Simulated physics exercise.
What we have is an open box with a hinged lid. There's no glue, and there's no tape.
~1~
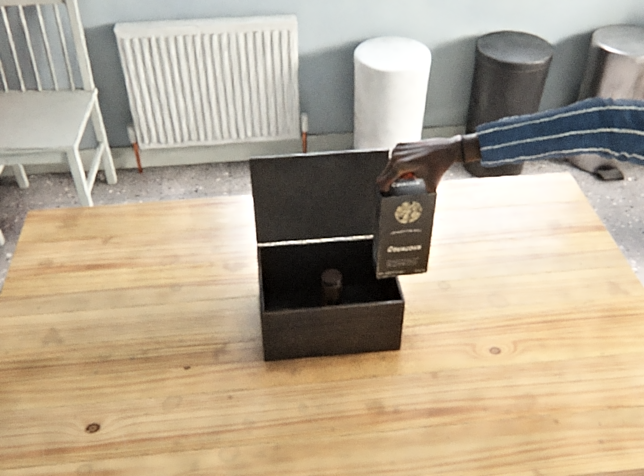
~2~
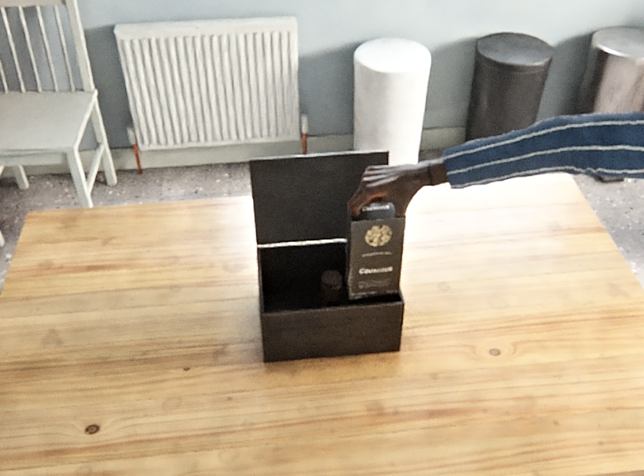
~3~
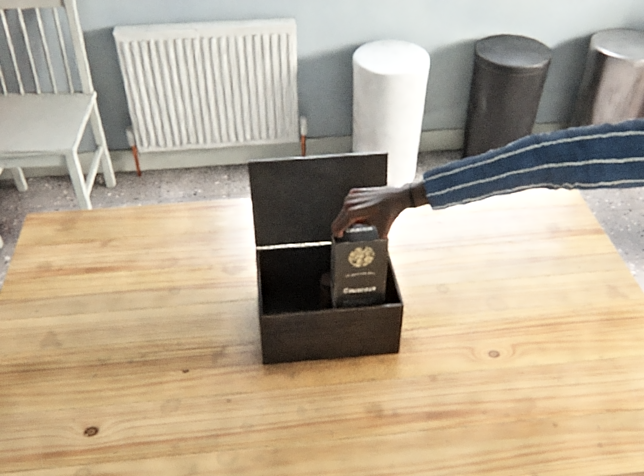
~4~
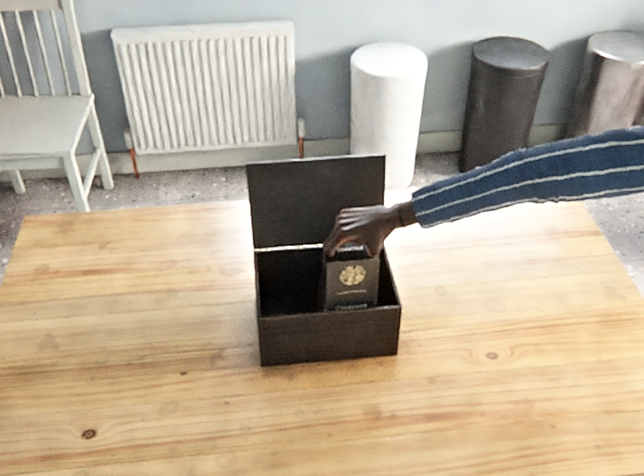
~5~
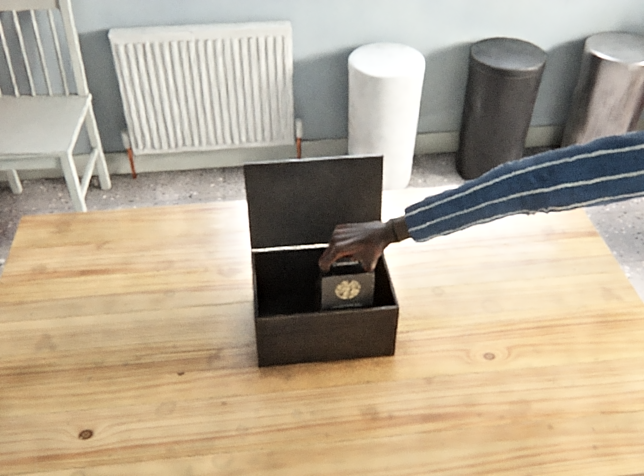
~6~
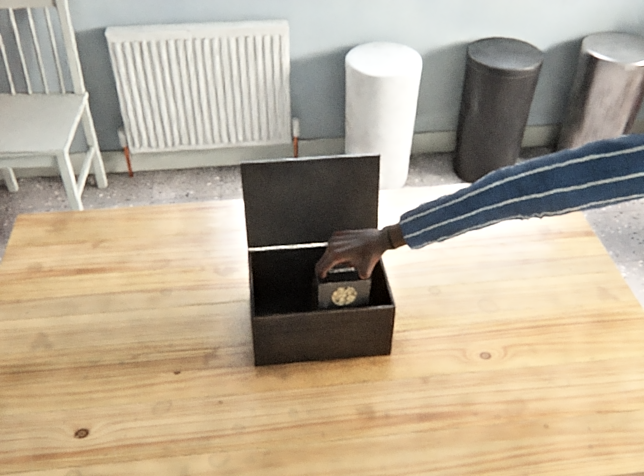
A hand in a striped blue sleeve lowered a black packet into the open dark box on the wooden table, moving it slightly left as it sank beside a small dark shaker already inside.
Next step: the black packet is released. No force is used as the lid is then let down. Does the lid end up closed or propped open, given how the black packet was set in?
Lid does not seat.
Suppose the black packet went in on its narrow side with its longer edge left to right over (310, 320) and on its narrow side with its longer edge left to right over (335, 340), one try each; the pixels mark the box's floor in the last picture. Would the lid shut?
Result of try one: No gap; result of try two: No gap.
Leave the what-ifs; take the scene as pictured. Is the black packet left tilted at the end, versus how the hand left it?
Well, the black packet stays just as set.
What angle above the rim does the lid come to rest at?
Some 25°.
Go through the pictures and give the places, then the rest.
In the first picture, coming down; black packet (403, 229); brown shaker (332, 293).
In the second picture, coming down; black packet (375, 251); brown shaker (331, 294).
In the third picture, coming down; black packet (359, 271).
In the fourth picture, coming down; black packet (350, 289).
In the fifth picture, coming down; black packet (345, 302).
In the sixth picture, in place under the hand; black packet (341, 308).
Then, 1.40 s after the last picture, lid 74° above the rim.
Then, 1.70 s after the last picture, lid 45° above the rim.
At rest, lid 25° above the rim; both in place. Seen from the same camera at the end, black packet near (341, 308).
